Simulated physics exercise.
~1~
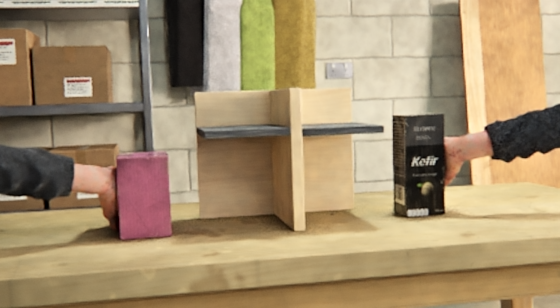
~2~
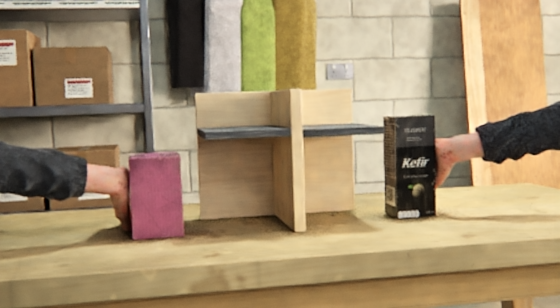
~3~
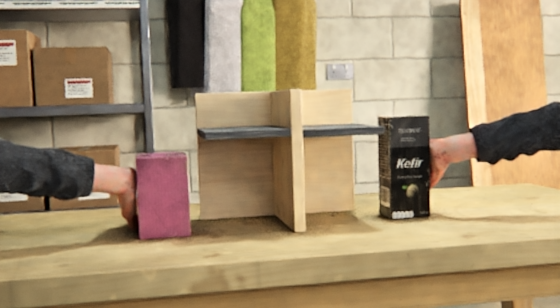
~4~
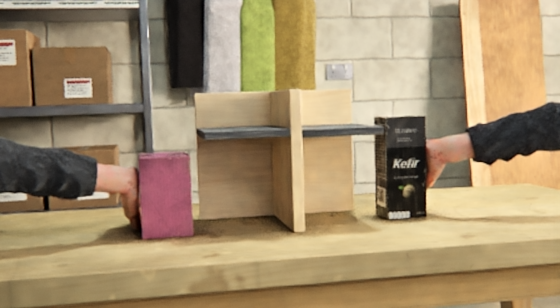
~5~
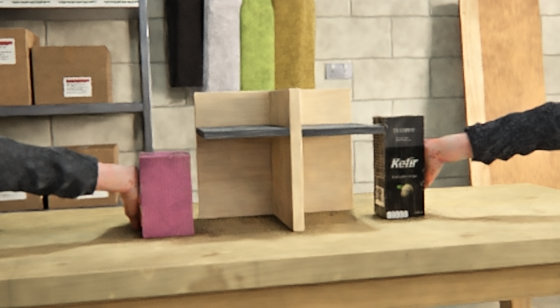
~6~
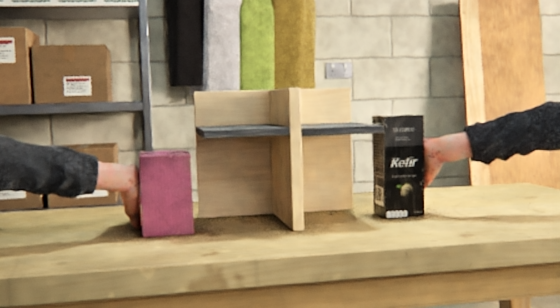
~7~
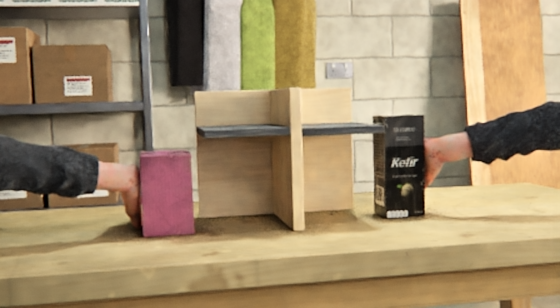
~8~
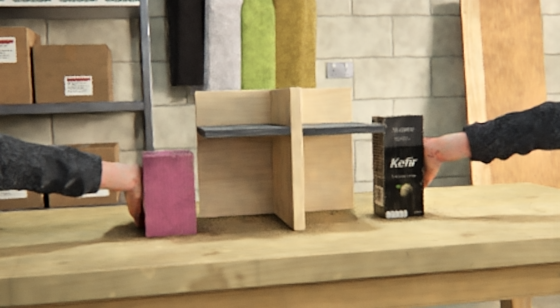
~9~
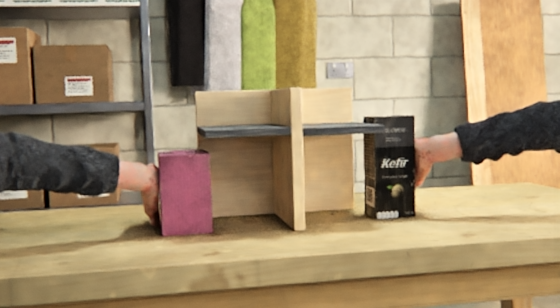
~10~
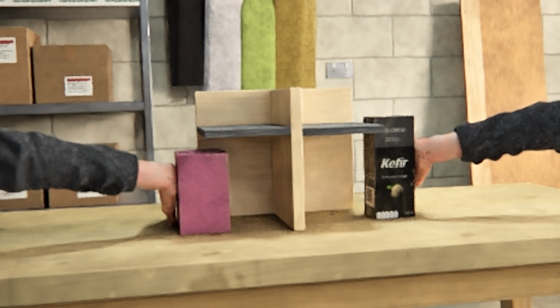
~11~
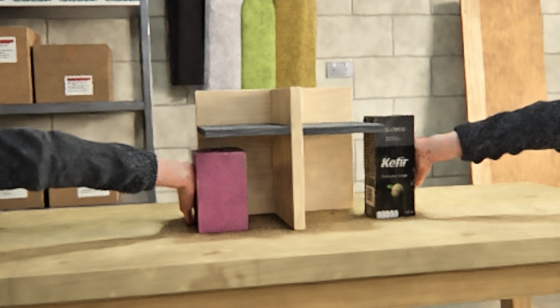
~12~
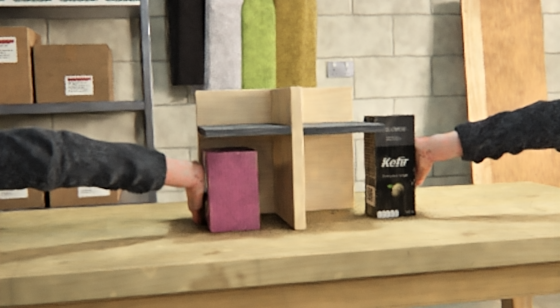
Two hands slide a pink box under a low shelf and a black carton against its edge.
